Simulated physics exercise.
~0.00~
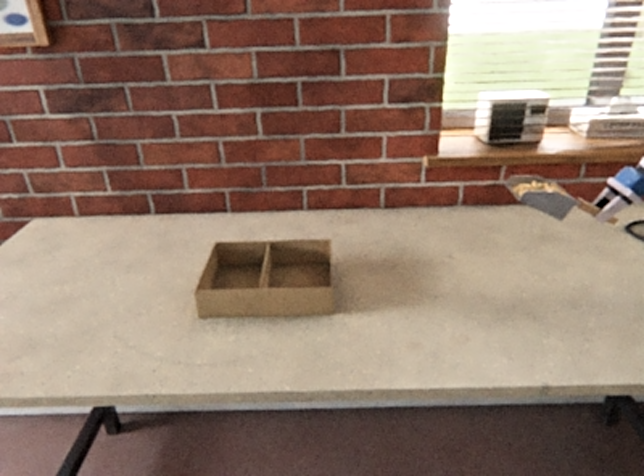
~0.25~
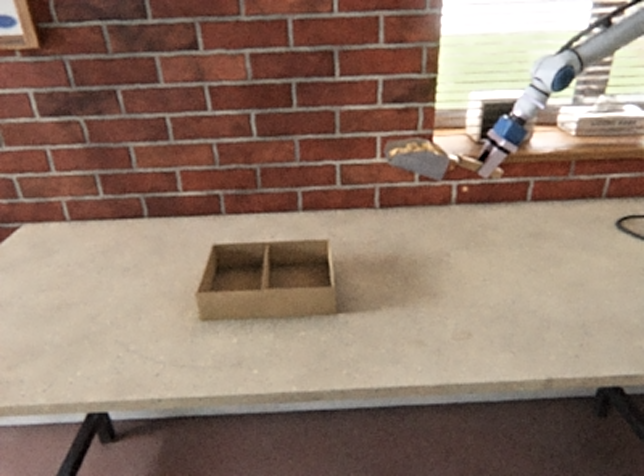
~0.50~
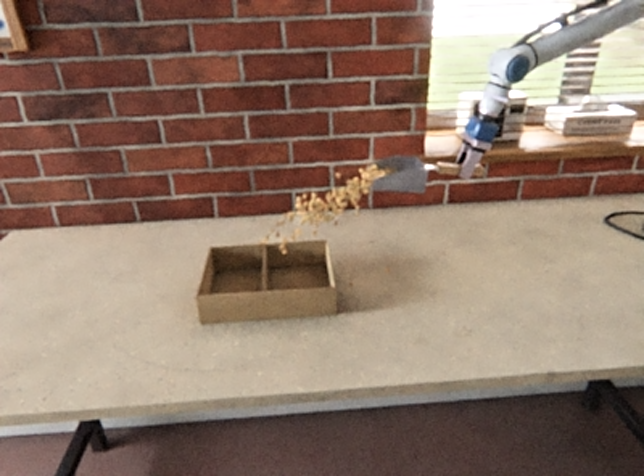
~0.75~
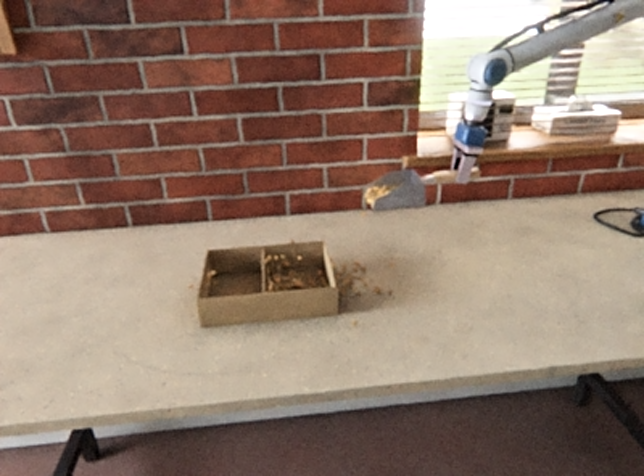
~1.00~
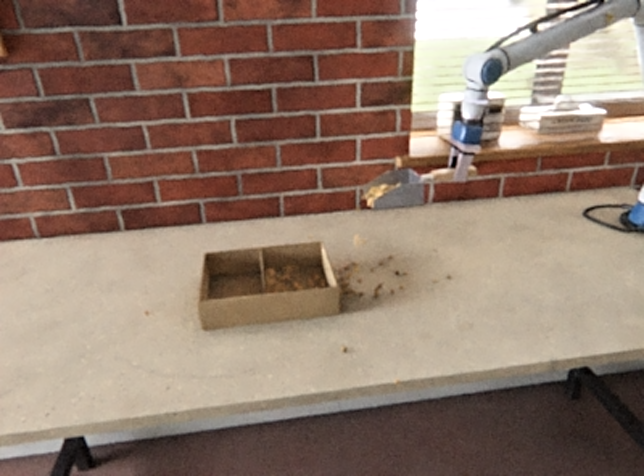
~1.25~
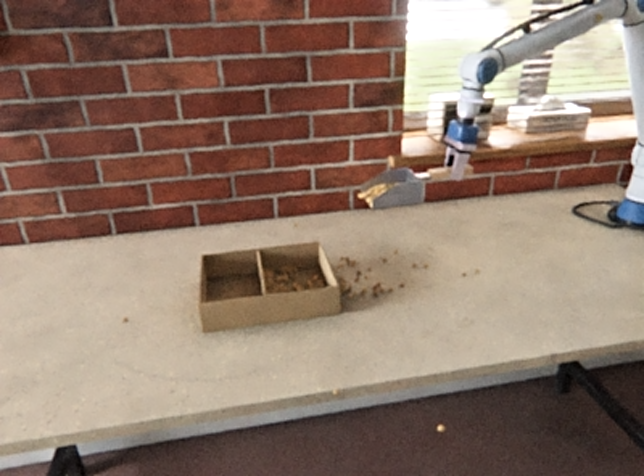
On a pale tabletop before a brick wall, a robot arm swings a loaded scoop in from the right and tips it toward a divided box, flinging chickpeas leftward; some land in the box, mostly its right part, others scatter on the table, and many stay in the scoop.
